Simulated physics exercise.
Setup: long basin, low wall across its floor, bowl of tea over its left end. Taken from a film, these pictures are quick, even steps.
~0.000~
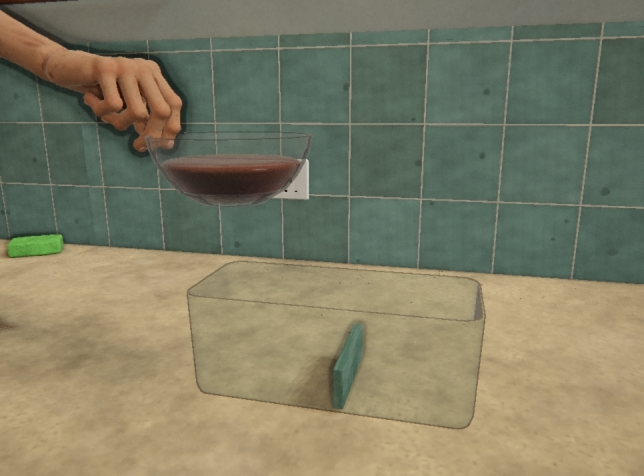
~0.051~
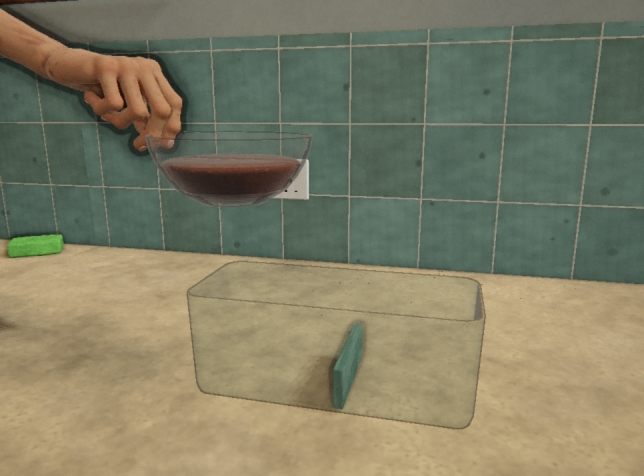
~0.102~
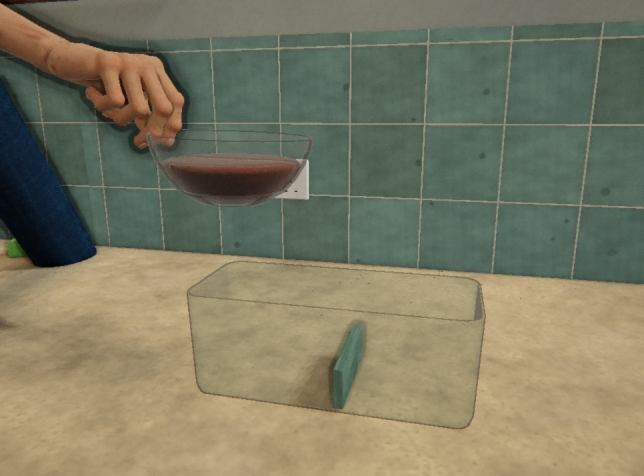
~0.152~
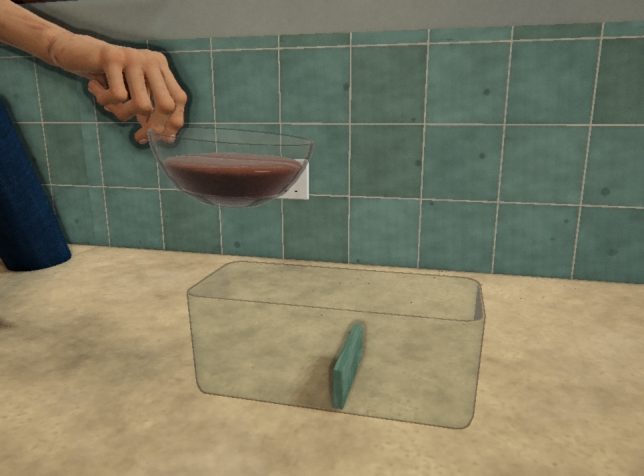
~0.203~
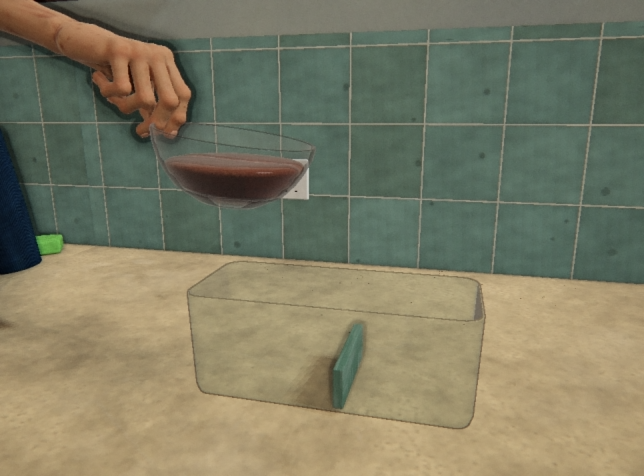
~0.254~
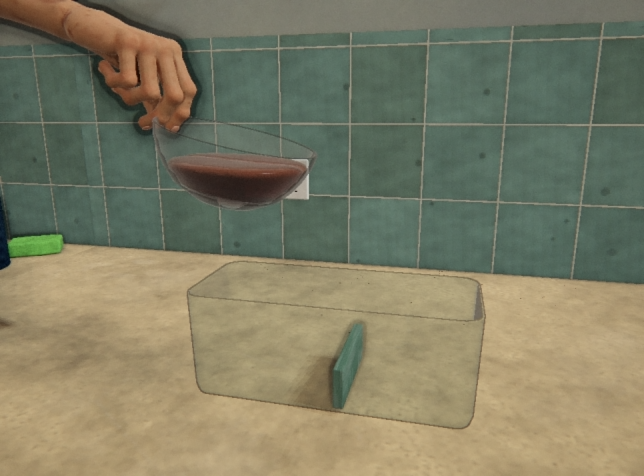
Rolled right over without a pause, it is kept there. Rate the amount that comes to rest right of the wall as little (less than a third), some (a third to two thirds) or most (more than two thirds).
Some.
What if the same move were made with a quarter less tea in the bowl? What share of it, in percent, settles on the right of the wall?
Roughly 35 percent.
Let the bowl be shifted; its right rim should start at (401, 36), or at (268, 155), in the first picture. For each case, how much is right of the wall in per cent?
First place gives some 75 %, second place some 10 %.
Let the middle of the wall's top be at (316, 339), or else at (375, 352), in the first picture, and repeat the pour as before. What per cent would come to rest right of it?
Respectively 80 and 10 per cent, approximately.
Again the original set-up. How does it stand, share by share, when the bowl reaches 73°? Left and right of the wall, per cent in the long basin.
Split is about 5 % to the left and 20 % to the right.
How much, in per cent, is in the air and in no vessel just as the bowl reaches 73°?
Around 40 in a hundred.
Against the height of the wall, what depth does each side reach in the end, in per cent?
30 per cent for the left part, 40 for the right.
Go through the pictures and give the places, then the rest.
In the first frame, it leans 0°; its right rim is at (308, 138); the tea meets the walls at (172, 159) and (301, 162); the long basin's rim runs from (209, 278) to (482, 300); the wall's top is at (349, 346).
In the second frame, it leans 1°; its right rim is at (308, 139); the tea meets the walls at (172, 159) and (301, 163).
In the third frame, it leans 2°; its right rim is at (309, 142); the tea meets the walls at (173, 158) and (301, 164).
In the fourth frame, it leans 5°; its right rim is at (311, 146); the tea meets the walls at (174, 157) and (302, 166).
In the fifth frame, it leans 9°; its right rim is at (312, 152); the tea meets the walls at (176, 156) and (303, 166).
In the sixth frame, it leans 14°; its right rim is at (313, 159); the tea meets the walls at (179, 157) and (306, 168).
A moment on, the bowl is tipped part way and 34 per cent is still to pour, 6 is left of the wall and 21 right of it.
Next, the bowl is tipped right over and 0 per cent is still to pour, 54 is left of the wall and 45 right of it.
Then the bowl is tipped right over and 0 per cent is still to pour, 53 is left of the wall and 46 right of it.
Later the bowl is tipped right over and 0 per cent is still to pour, 53 is left of the wall and 46 right of it.
Finally, 53 per cent lies left of the wall, 46 right of it and 1 outside.
